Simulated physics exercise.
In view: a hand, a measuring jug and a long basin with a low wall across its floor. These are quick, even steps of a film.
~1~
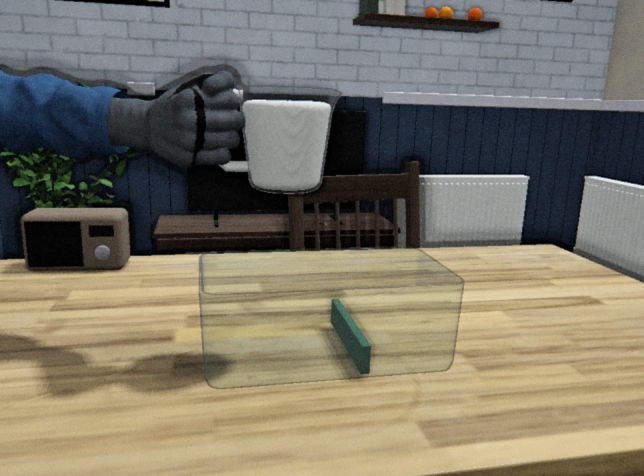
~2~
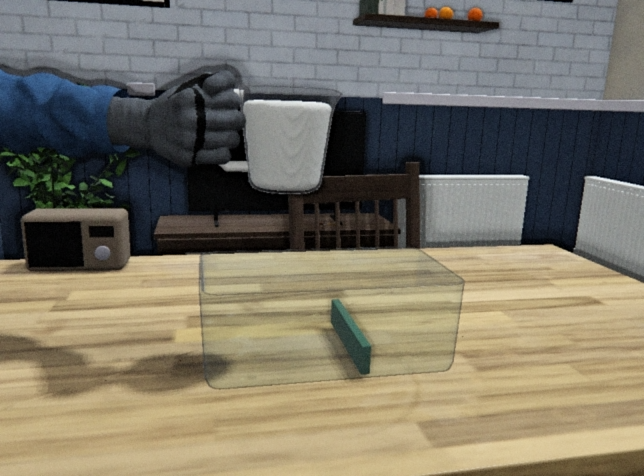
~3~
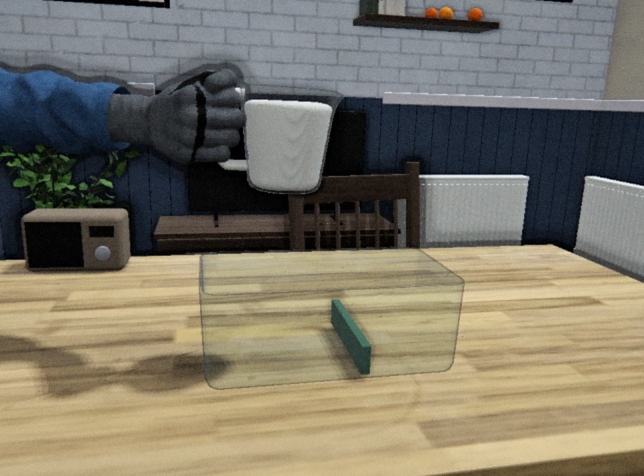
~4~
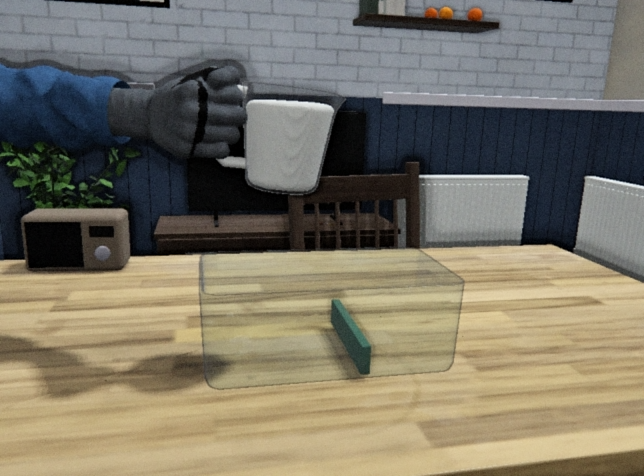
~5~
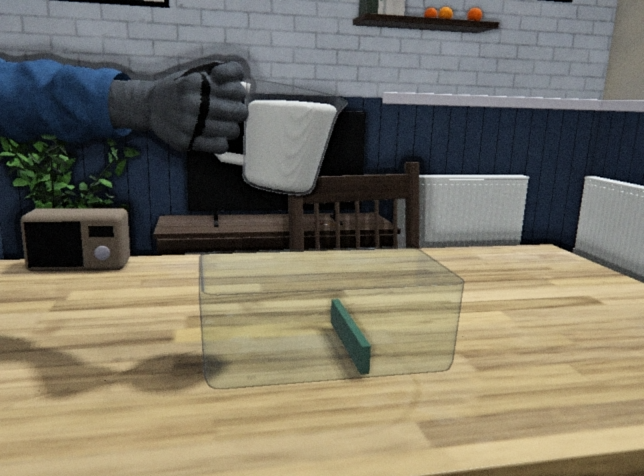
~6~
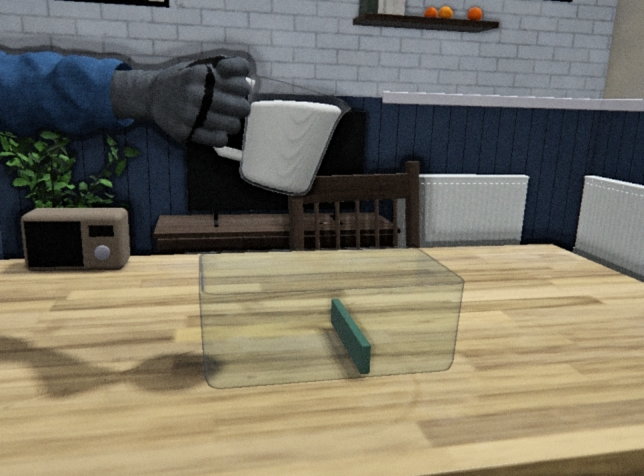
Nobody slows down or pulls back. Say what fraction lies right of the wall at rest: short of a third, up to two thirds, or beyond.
It comes to over two thirds.
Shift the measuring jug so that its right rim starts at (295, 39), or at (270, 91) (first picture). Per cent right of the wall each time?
First some 65, then 15 per cent.
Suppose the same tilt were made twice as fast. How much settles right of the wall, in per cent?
Some 75 per cent.
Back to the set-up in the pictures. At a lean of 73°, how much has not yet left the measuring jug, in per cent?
It comes to 70 per cent or so.
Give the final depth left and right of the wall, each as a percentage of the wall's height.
Left about 10, right about 80.
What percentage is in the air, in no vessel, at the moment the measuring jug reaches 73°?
Close to 25 per cent.
A moment on, the tilt is 73° and 68 per cent is still to pour, 0 is left of the wall and 10 right of it.
Next, the tilt is 110° and 9 per cent is still to pour, 5 is left of the wall and 70 right of it.
Then the tilt is 118° and 0 per cent is still to pour, 15 is left of the wall and 81 right of it.
Later the tilt is 118° and 0 per cent is still to pour, 16 is left of the wall and 80 right of it.
Finally, 16 per cent lies left of the wall, 80 right of it and 3 outside.
